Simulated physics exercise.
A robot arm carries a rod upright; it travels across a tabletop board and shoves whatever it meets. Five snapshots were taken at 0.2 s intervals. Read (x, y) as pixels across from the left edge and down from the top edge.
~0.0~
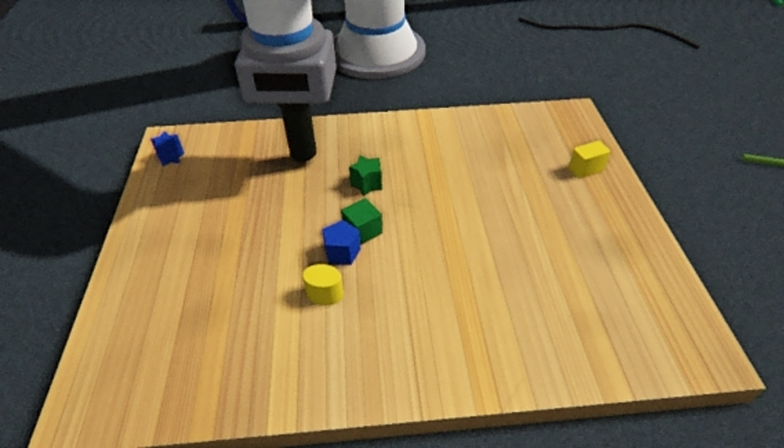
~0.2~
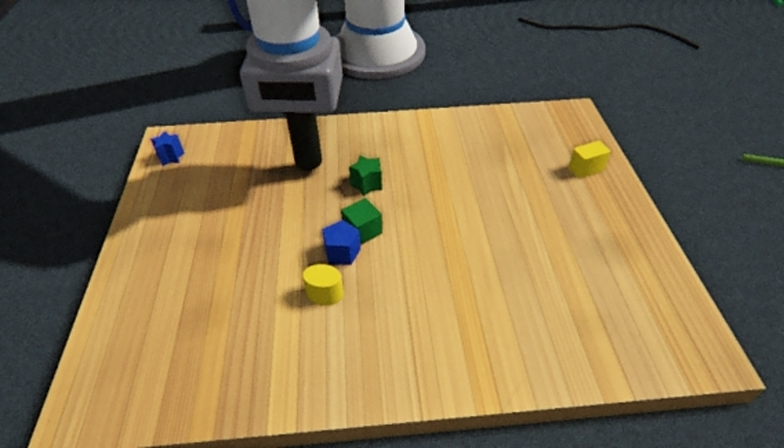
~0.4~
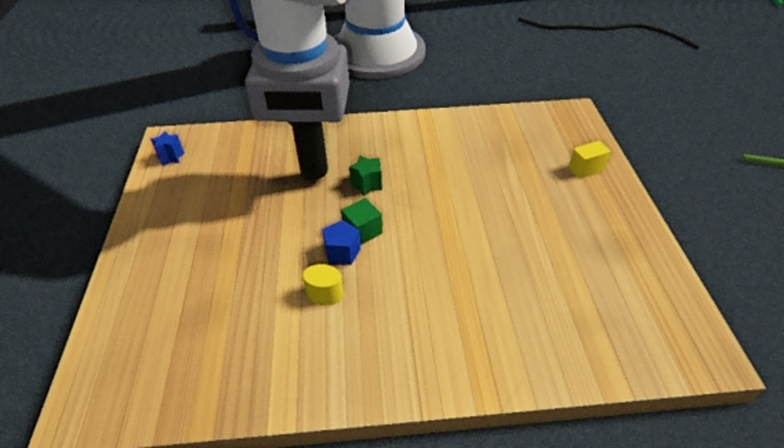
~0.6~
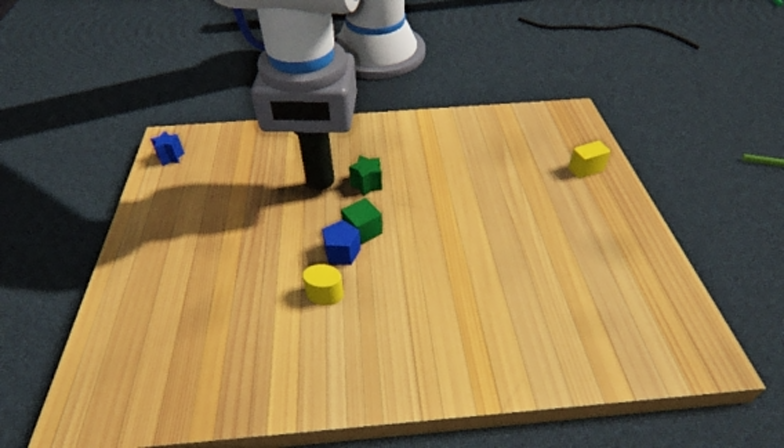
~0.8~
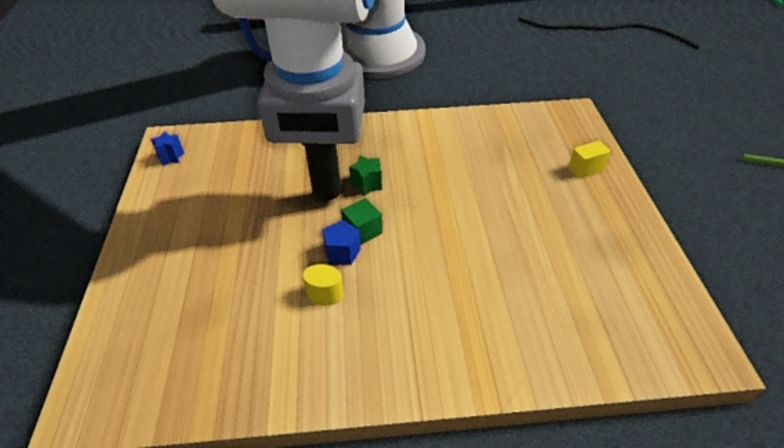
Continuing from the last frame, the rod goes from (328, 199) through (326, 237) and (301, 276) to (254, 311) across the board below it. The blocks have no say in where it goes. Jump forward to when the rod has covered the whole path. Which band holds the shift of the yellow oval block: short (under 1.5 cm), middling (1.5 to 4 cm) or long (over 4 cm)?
That one ends up within 1.5 cm of where it is now.
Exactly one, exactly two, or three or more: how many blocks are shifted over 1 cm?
Put simply, one block is moved more than 1 cm.
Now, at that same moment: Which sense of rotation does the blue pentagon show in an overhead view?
From above, the turn goes anticlockwise.
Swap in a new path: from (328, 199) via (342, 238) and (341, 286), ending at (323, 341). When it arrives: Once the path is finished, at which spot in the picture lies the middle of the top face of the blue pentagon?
Somewhere near (313, 357).
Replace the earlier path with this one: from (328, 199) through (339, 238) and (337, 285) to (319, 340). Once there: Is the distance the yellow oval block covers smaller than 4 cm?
I expect not.
The first path, step by step. One third of the way, rod at (324, 231); blue pentagon at (341, 236).
Two thirds of the way, rod at (299, 270); blue pentagon at (344, 246), turned 40° anticlockwise.
At the end, rod at (252, 305); yellow oval block not moved; blue pentagon at (344, 246), turned 40° anticlockwise.
